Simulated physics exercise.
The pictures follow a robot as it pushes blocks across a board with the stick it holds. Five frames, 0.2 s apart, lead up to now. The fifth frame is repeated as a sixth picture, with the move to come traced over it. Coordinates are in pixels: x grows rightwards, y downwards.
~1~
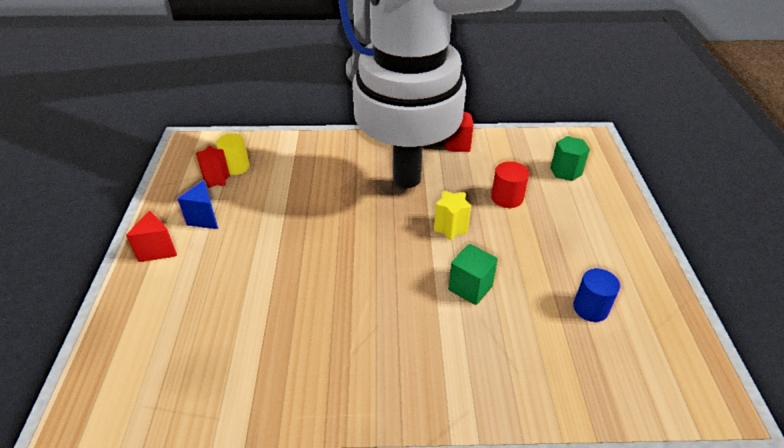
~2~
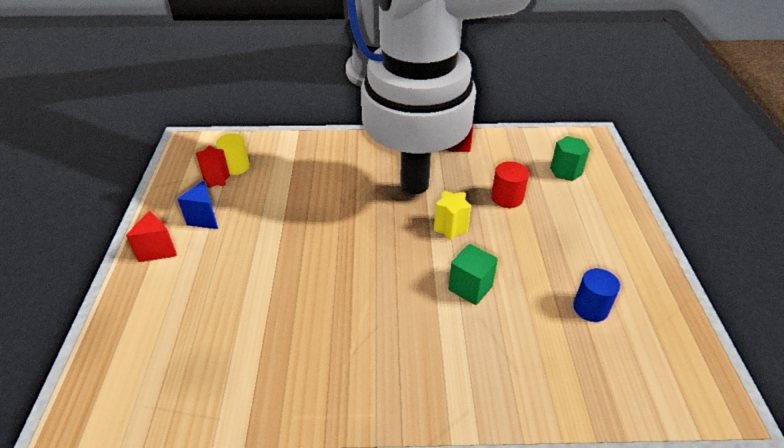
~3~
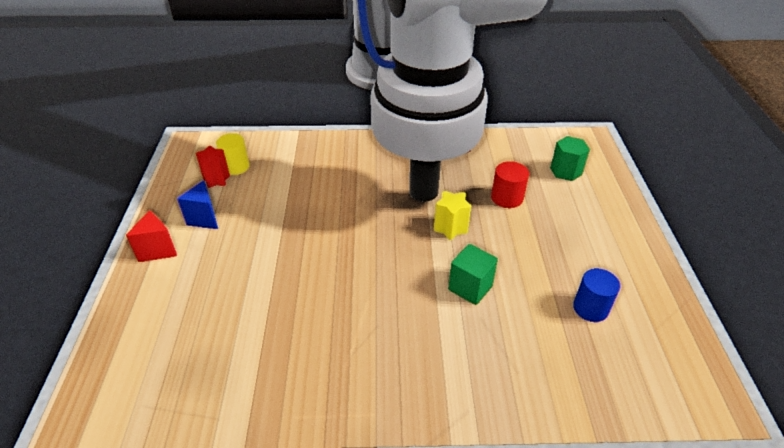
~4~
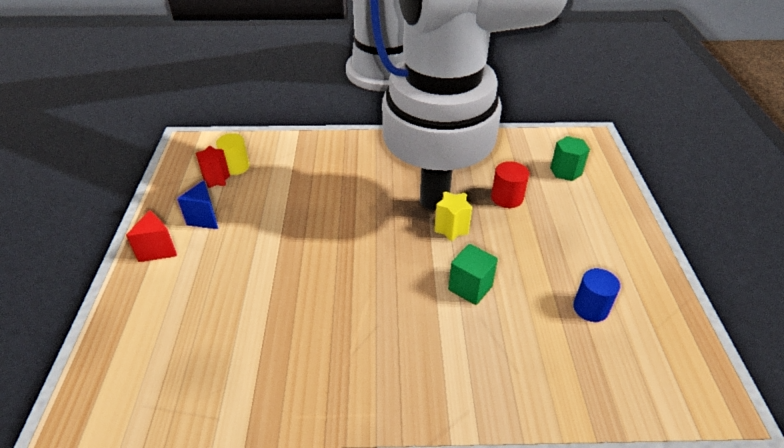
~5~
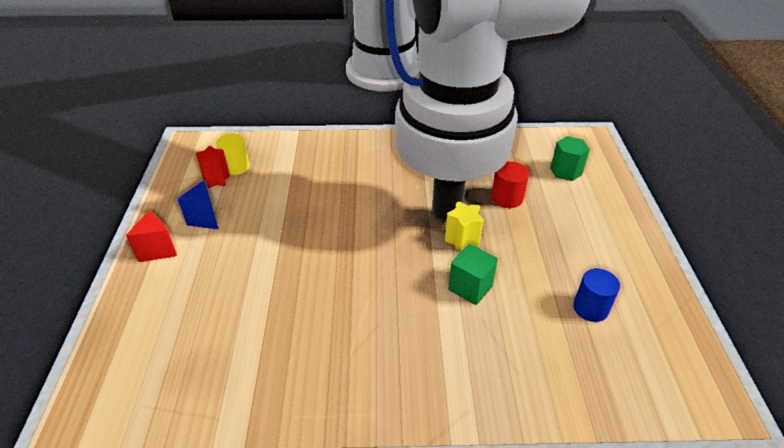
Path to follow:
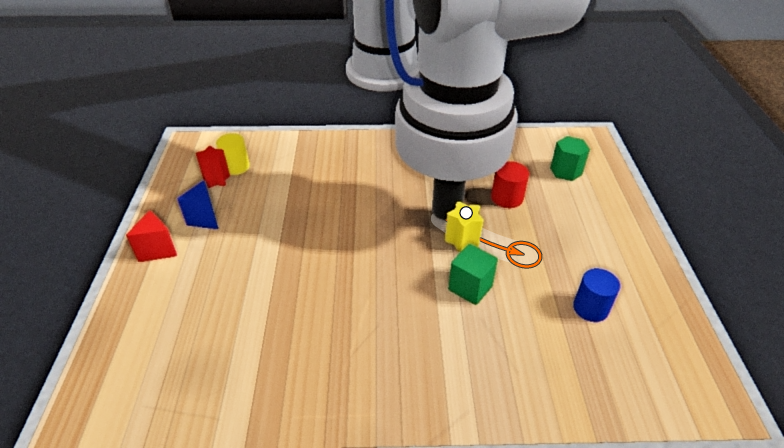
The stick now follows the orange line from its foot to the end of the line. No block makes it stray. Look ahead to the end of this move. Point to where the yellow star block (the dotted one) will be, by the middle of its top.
Its top centre lands on (491, 238).
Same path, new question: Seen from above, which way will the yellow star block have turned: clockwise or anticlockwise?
Bird's-eye view: Clockwise.
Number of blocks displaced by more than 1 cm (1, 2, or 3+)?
I'd put the number at one.
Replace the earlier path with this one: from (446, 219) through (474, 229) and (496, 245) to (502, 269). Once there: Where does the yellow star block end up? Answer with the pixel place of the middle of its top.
Top centre: (480, 251).
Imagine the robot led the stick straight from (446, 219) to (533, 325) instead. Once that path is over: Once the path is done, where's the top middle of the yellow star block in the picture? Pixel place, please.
Its top centre lands on (576, 310).
The drawn path runs from (446, 219) by way of (481, 240) to (524, 254); the dot is on the yellow star block.
What follows on the original path. One third of the way, stick at (470, 225); yellow star block at (480, 229), turned 35° clockwise.
Two thirds of the way, stick at (497, 237); yellow star block at (490, 238), turned 85° clockwise.
At the end, stick at (526, 246); yellow star block at (491, 238), turned 95° clockwise; green square piece not moved.
